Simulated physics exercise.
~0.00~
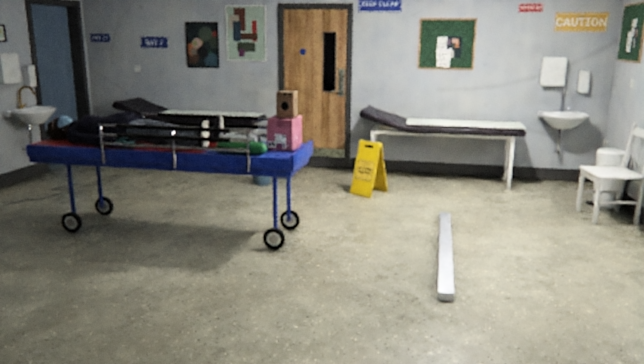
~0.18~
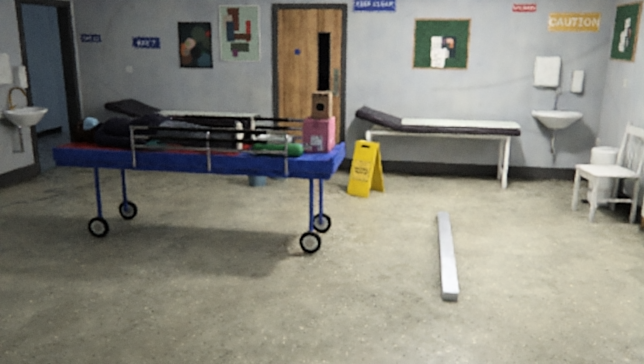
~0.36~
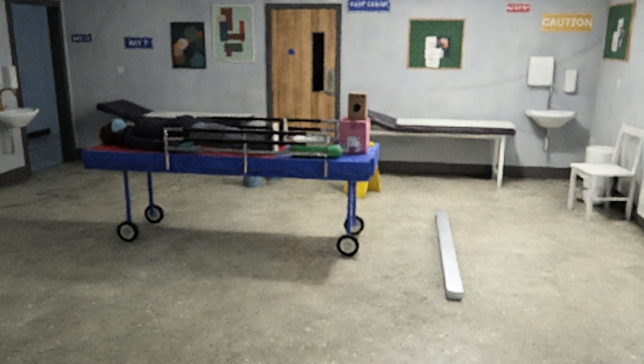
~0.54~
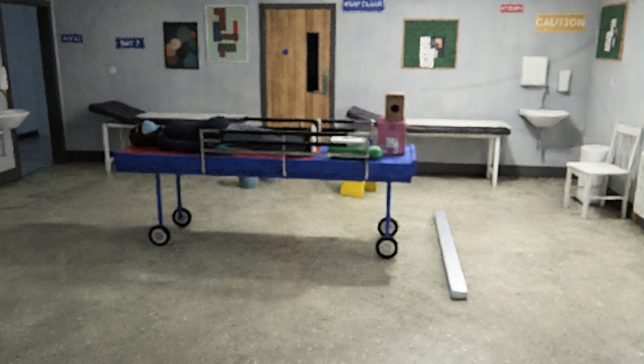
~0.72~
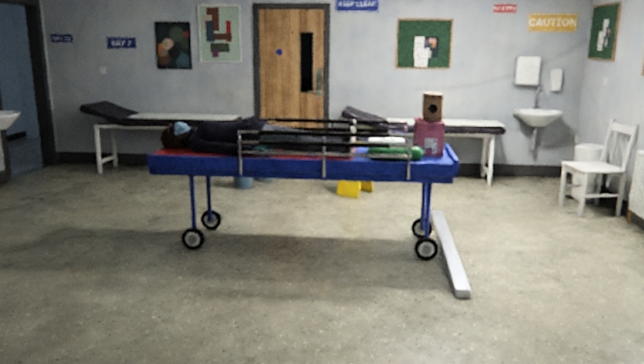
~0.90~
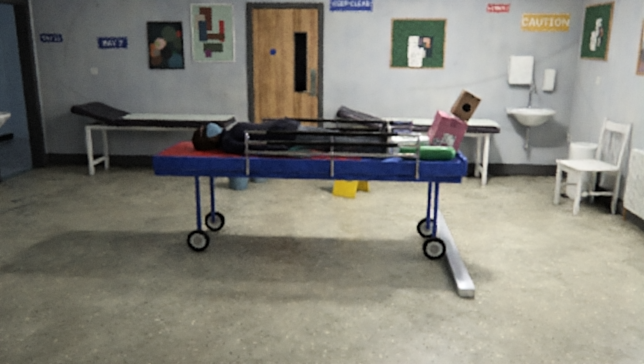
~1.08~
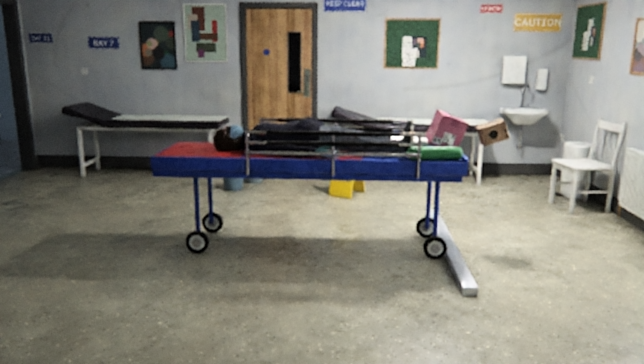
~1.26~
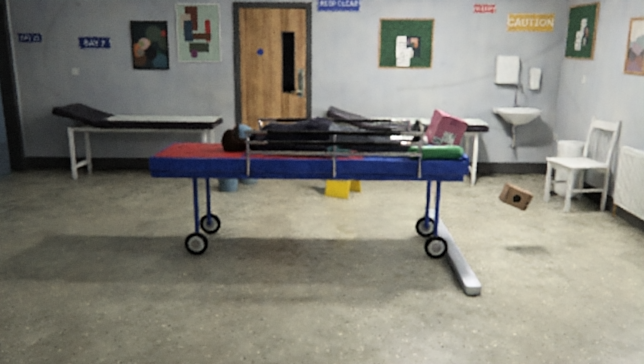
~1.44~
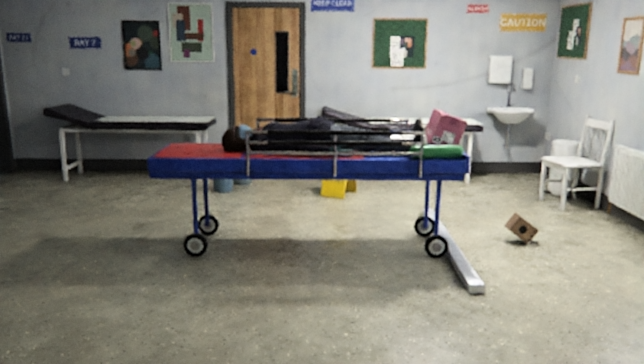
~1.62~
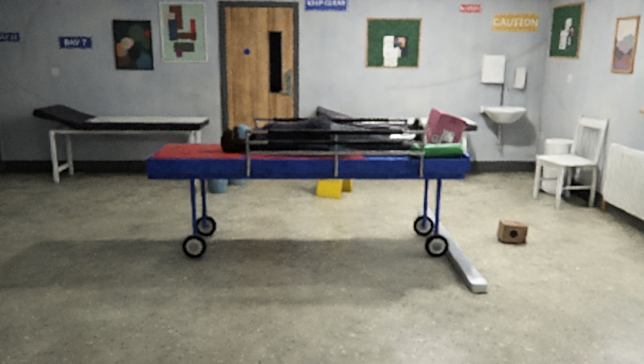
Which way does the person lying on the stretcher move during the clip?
The person moves to the right, first carried along on the rolling stretcher and then sliding a little further that way along its top after it stops.
